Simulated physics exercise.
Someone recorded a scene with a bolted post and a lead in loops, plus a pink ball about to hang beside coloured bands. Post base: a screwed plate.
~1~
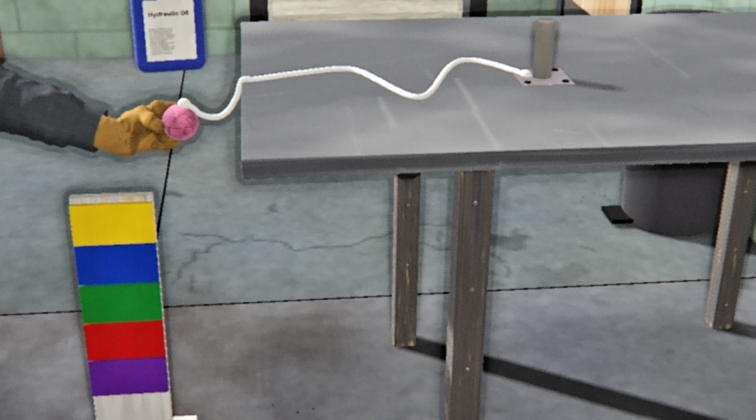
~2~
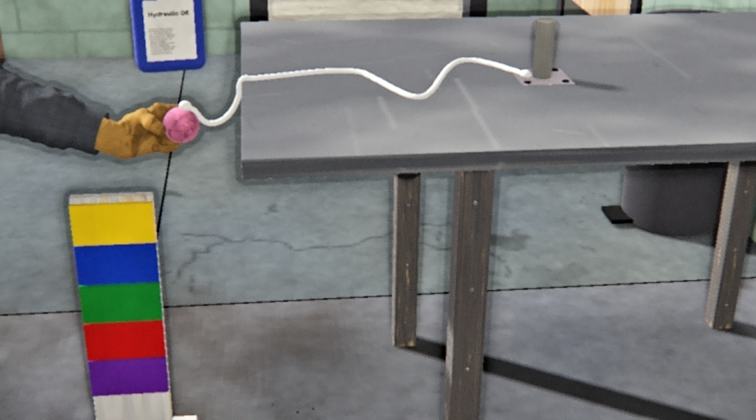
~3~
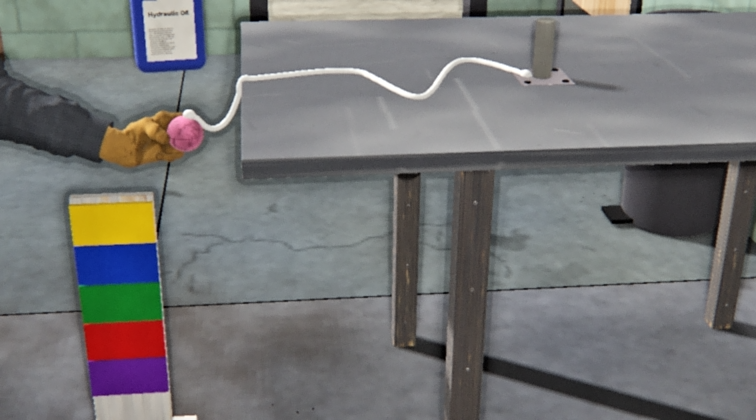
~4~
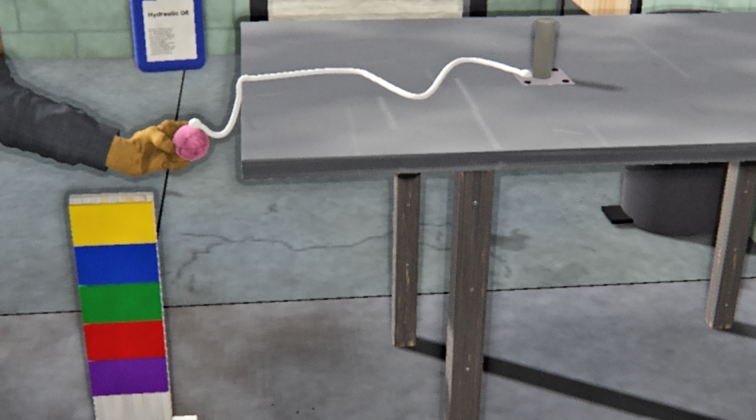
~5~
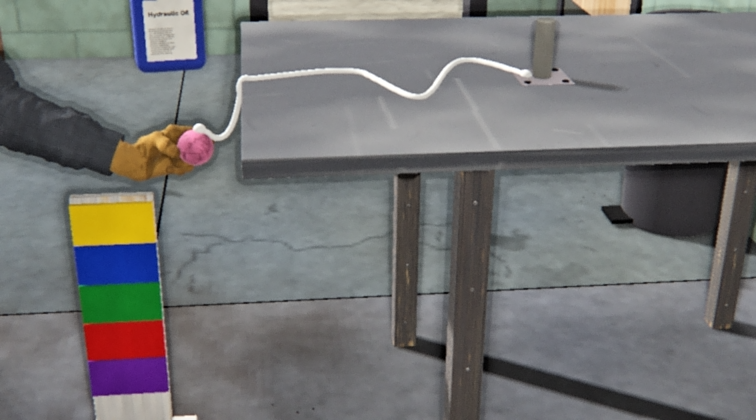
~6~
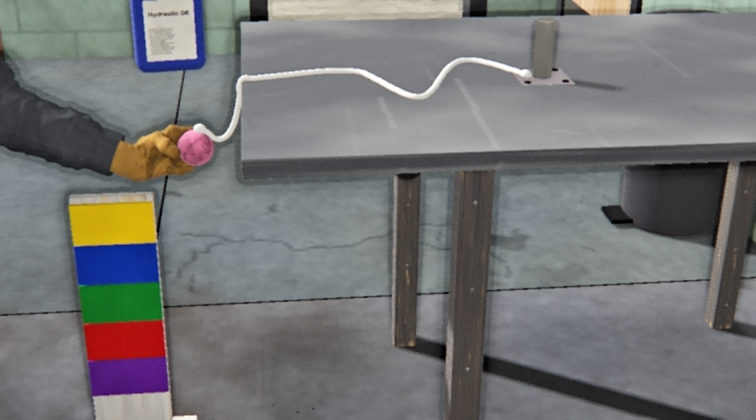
A gloved hand holding a pink ball on a white cord lowered it slightly and a little to the right beside a gray table, above a strip of coloured bands, then stayed still.
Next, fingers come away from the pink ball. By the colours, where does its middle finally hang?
At the red band.
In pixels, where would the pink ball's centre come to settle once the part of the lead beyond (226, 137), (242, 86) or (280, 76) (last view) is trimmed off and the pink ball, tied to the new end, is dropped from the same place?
In turn, (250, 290) for the first, (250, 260) for the second and (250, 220) for the third.
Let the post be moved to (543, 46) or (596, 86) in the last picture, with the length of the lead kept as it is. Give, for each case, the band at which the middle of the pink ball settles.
It comes out green the first time and green the second time.
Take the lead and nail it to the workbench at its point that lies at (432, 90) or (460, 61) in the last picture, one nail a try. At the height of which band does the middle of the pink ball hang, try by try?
Blue, then green.
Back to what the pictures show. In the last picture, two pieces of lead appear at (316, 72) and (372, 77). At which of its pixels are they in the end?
The first moves to (243, 164), the second to (241, 102).
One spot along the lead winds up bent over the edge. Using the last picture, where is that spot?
Location: About (380, 81).
A little later, ball near (238, 308); level with green.
Next, ball near (260, 325); level with red.
When it is over, ball near (253, 326); level with red. Its centre hangs level with the red band.
